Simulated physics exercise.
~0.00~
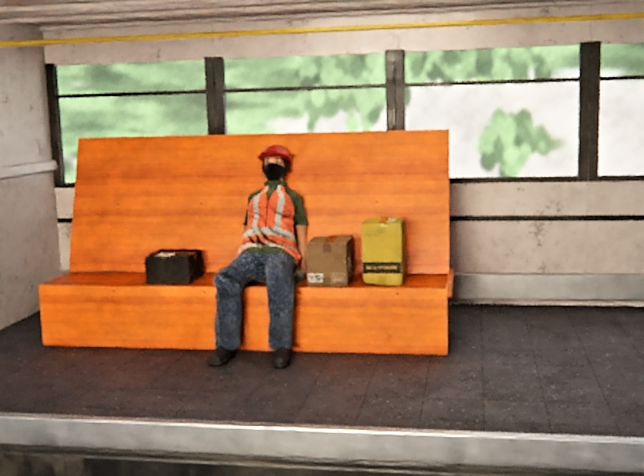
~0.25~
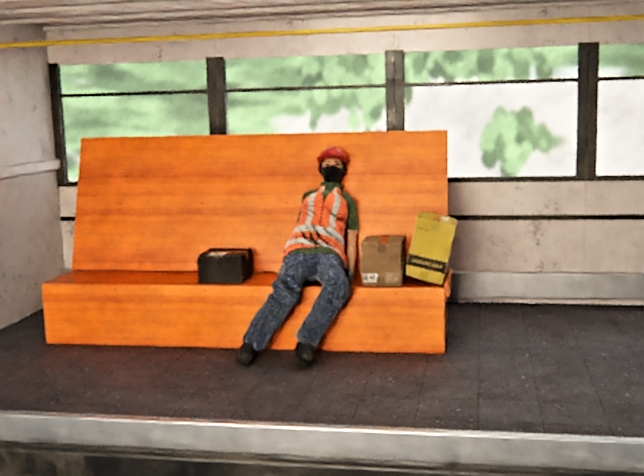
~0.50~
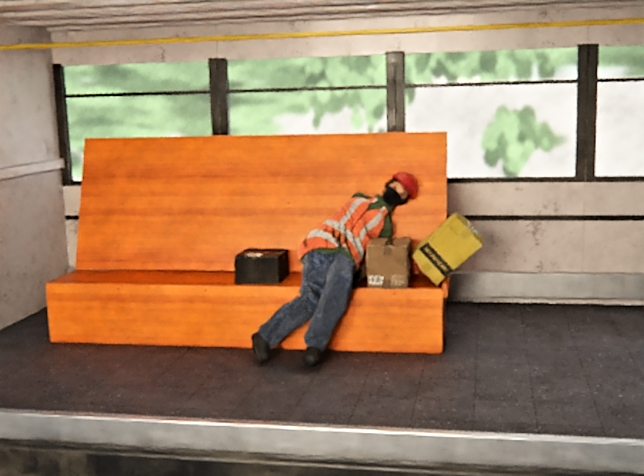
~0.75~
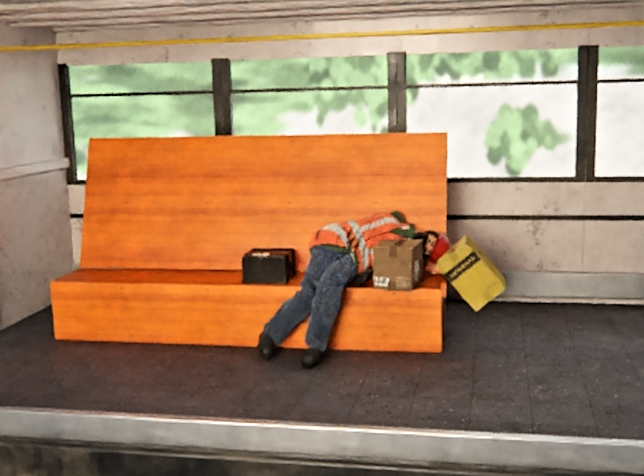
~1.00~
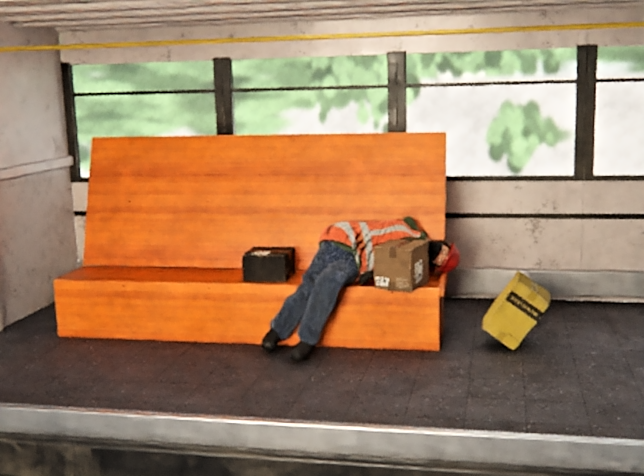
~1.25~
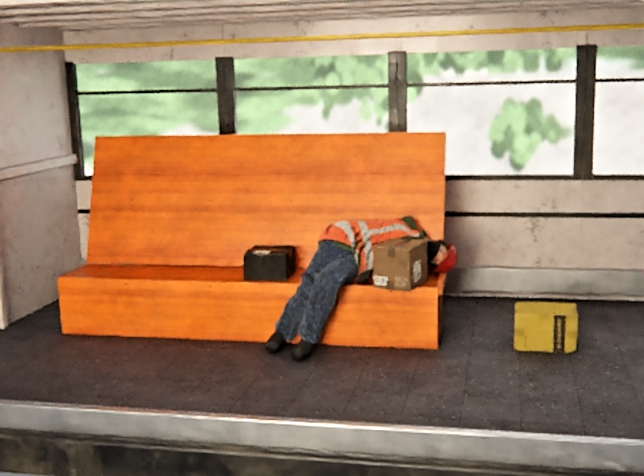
A masked worker slides right and slumps over a box as a yellow pack tumbles off the orange bench.
